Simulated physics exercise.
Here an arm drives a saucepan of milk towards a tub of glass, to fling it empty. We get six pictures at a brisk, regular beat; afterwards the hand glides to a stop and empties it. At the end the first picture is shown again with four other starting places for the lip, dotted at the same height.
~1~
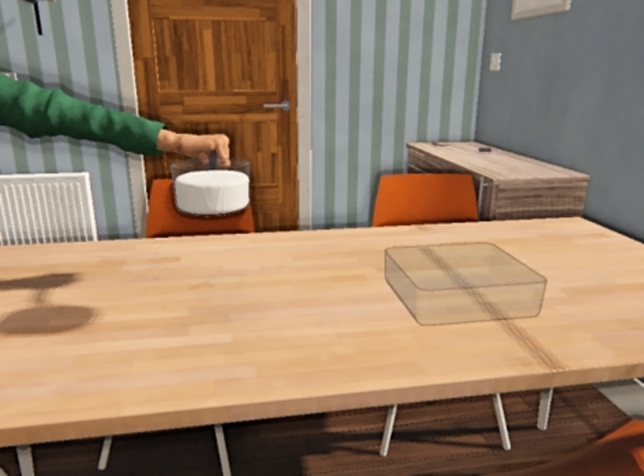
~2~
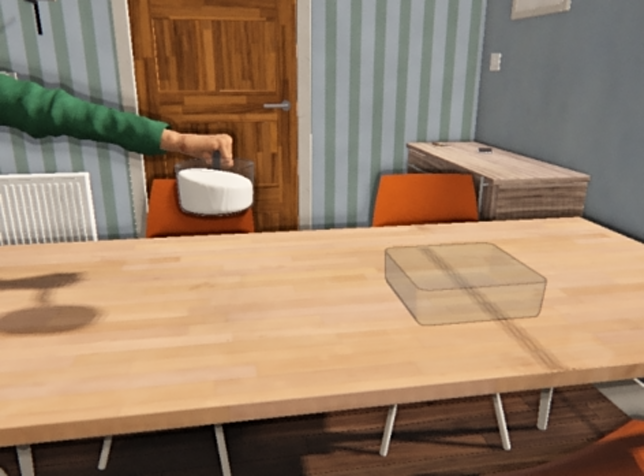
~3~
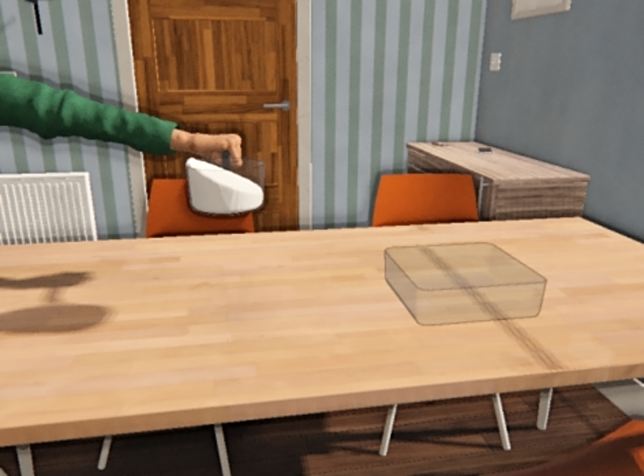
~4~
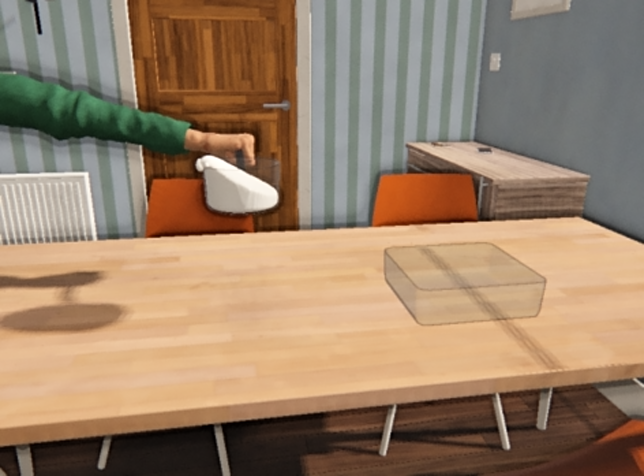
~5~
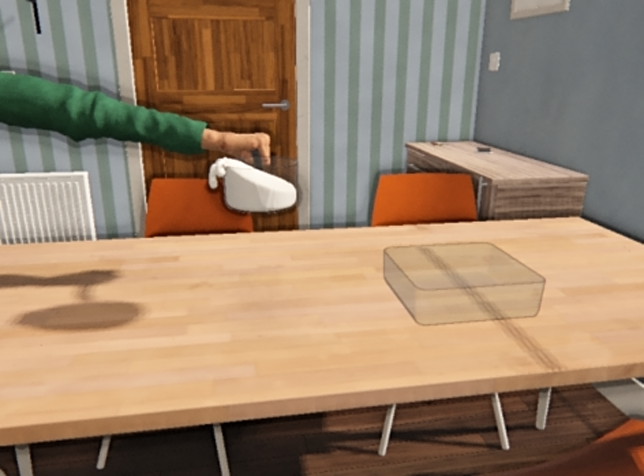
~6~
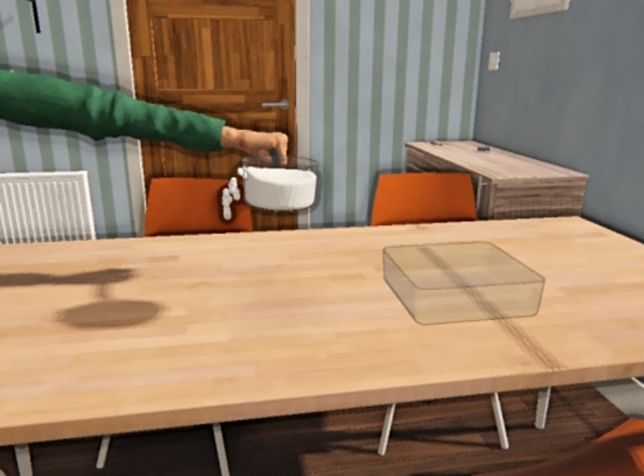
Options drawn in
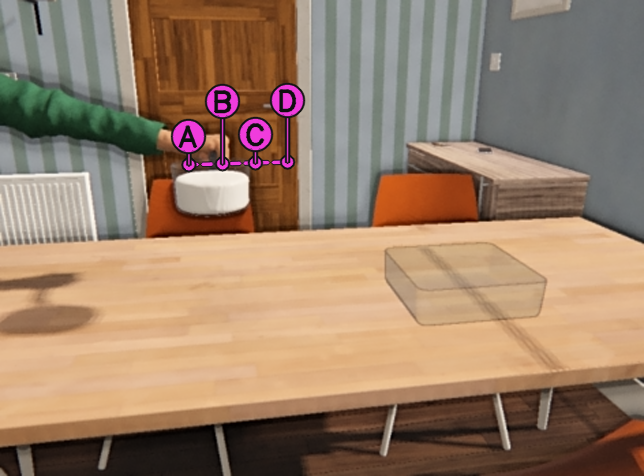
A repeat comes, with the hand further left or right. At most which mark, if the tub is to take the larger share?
Go for D.
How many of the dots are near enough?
One of them.
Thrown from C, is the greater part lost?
Yes, it does.
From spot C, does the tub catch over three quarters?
No, it does not.
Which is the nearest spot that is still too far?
It is C.
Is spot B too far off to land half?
Yes.
In magenta, A at (188, 164); B at (222, 163); C at (255, 162); D at (287, 162).
For spot A, about 0 % lands in the tub, 100 % falls short.
For spot B, about 13 % lands in the tub, 85 % falls short and 3 % goes beside or beyond.
For spot C, about 33 % lands in the tub, 63 % falls short and 5 % goes beside or beyond.
For spot D, about 81 % lands in the tub, 13 % falls short and 6 % goes beside or beyond.
